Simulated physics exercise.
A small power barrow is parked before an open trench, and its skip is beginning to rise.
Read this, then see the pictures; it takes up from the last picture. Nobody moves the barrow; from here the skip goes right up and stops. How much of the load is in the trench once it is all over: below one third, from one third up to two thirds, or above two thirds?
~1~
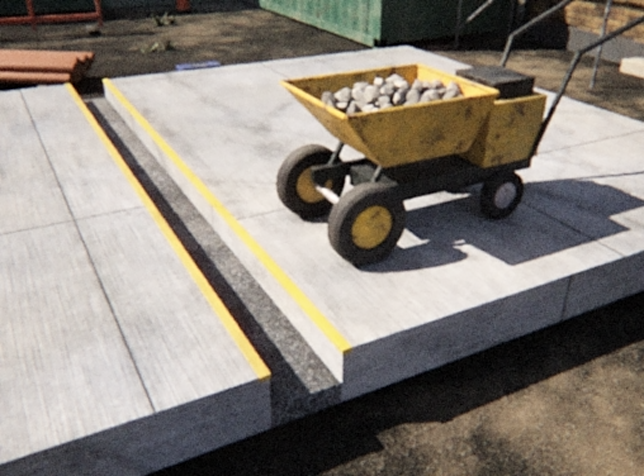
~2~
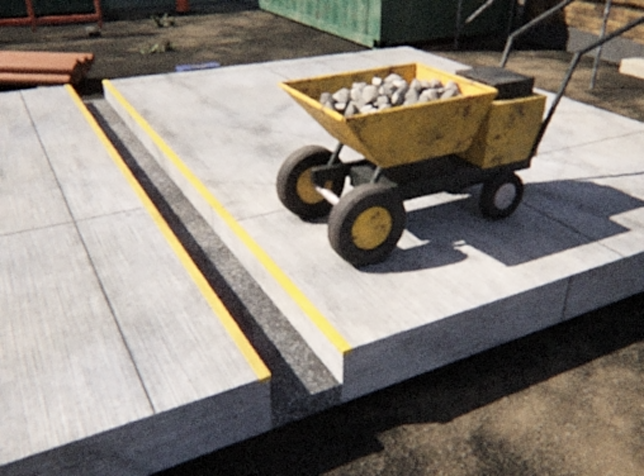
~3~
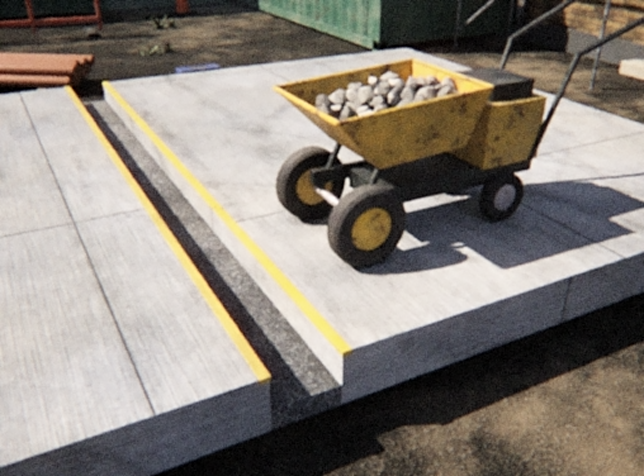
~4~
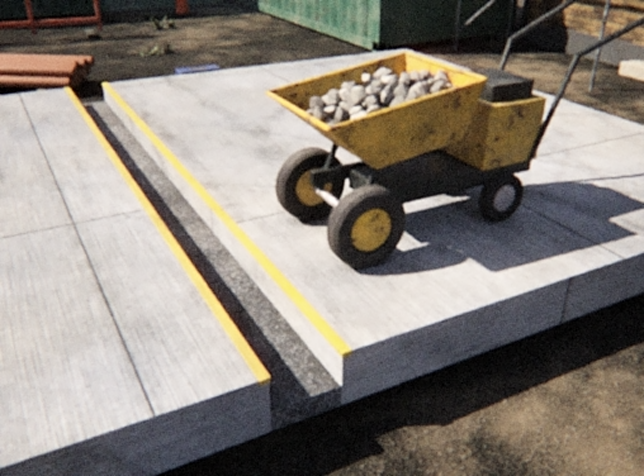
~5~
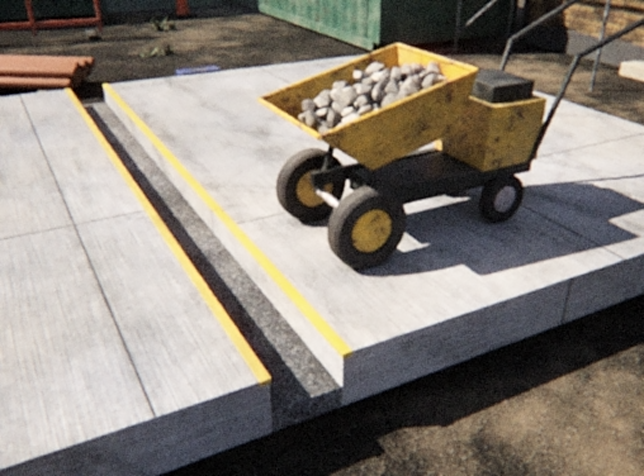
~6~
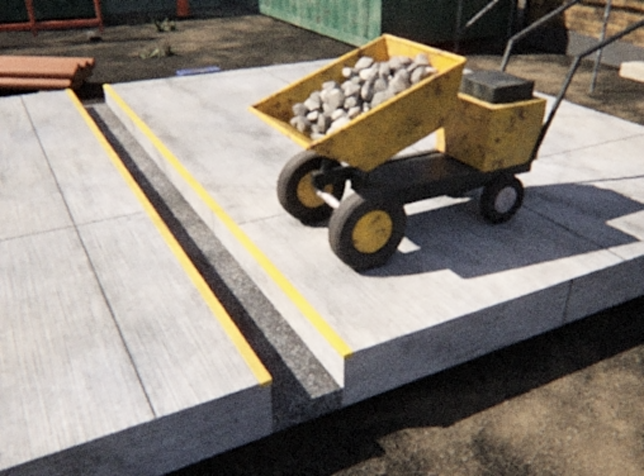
Once it is over, the trench holds from one third up to two thirds of the load.
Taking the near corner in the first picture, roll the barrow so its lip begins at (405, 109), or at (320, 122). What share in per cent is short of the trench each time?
I'd expect close to 20 per cent and then close to 0 per cent.
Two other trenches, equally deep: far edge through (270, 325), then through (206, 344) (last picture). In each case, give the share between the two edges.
I'd expect close to 10 in a hundred and then close to 90 in a hundred.
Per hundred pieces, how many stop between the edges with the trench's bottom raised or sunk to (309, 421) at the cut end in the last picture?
The share would be close to 60 percent.
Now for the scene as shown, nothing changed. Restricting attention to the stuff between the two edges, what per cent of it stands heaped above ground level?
Estimate: Close to 5 in a hundred.
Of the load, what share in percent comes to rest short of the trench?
It comes to close to 0 %.
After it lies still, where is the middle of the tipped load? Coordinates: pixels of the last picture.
Resting centre, last picture - approx. (205, 279).
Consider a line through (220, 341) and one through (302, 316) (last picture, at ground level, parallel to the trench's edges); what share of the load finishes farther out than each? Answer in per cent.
First roughly 40 percent, then 100 percent.
Just after the last frame, skip tipped steeply; every one in the skip.
A moment on, skip tipped right over; roughly two thirds in the skip; about a tenth in or heaped over the trench; about a tenth beyond it; just a few falling.
Further on, skip tipped right over; just a few in the skip; roughly half in or heaped over the trench; roughly half beyond it.
When it is over, skip tipped right over; roughly half in or heaped over the trench; roughly half beyond it.
